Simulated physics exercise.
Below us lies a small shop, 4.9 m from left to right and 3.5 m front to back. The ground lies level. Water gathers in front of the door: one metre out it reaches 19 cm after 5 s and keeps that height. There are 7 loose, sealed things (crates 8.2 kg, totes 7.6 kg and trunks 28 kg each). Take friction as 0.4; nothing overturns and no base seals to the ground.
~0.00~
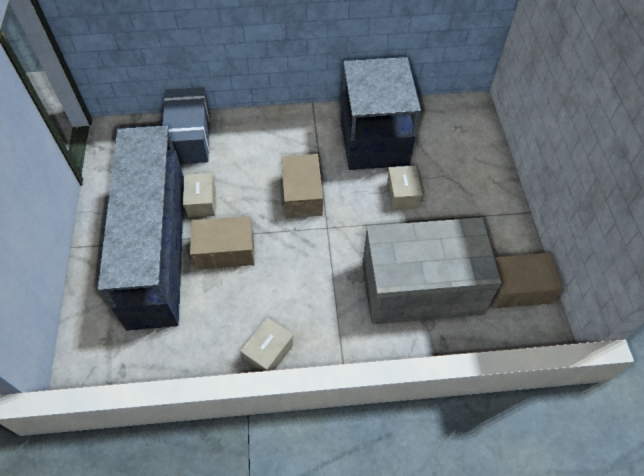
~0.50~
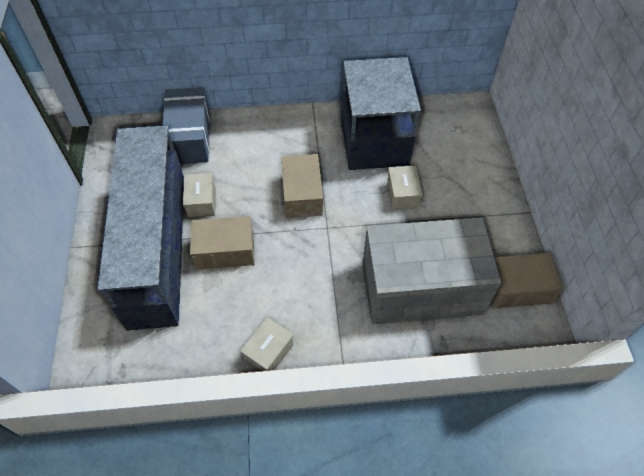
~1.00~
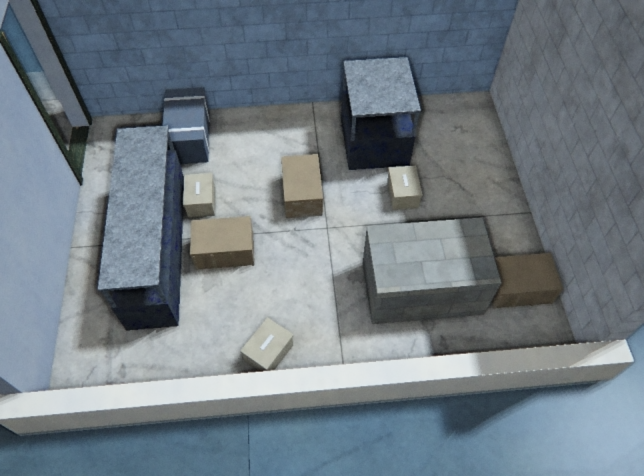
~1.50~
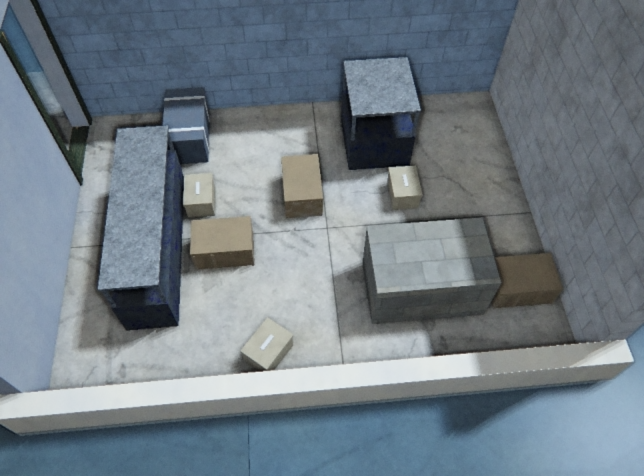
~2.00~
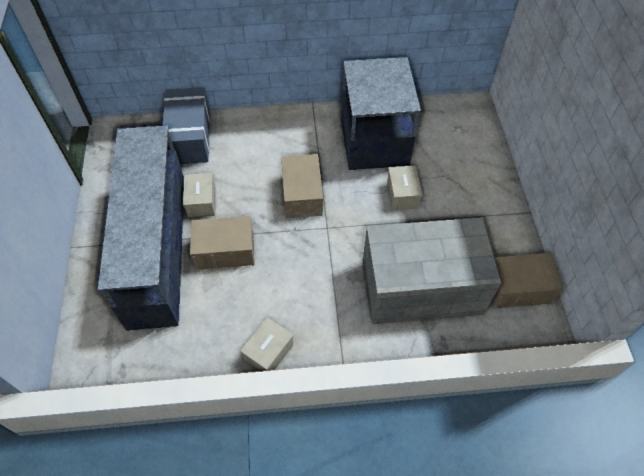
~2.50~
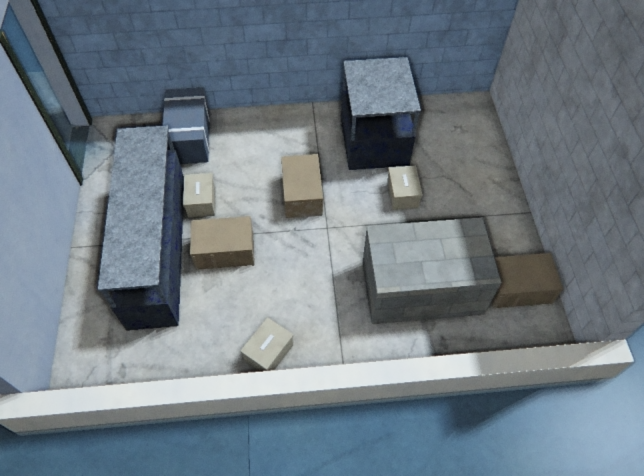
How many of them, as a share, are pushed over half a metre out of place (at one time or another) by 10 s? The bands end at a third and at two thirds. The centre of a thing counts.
Share: Under a third.
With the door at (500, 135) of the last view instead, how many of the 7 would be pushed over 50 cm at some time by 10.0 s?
In that case 1 of them.
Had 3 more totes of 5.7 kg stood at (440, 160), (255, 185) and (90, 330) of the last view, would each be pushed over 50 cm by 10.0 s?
In that order: Short of it, past it, less.
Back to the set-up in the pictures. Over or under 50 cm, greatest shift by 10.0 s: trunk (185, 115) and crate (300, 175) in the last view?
In turn: Over, past it.
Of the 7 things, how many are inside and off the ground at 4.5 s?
I count 0.
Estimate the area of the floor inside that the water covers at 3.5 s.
Roughly 1.0 m2.
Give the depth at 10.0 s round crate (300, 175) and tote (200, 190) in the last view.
About 4 and 2 cm.
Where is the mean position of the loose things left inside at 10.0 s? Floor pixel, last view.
Near (331, 227).
After 3.5 s 0 of 7 are over 50 cm from their spots; 0 afloat.
After 4.5 s 0 of 7 are over 50 cm from their spots; 0 afloat.
After 7.0 s 2 of 7 are over 50 cm from their spots; 0 afloat.
After 10.0 s 2 of 7 are over 50 cm from their spots, and 2 have been at some point; 0 afloat.
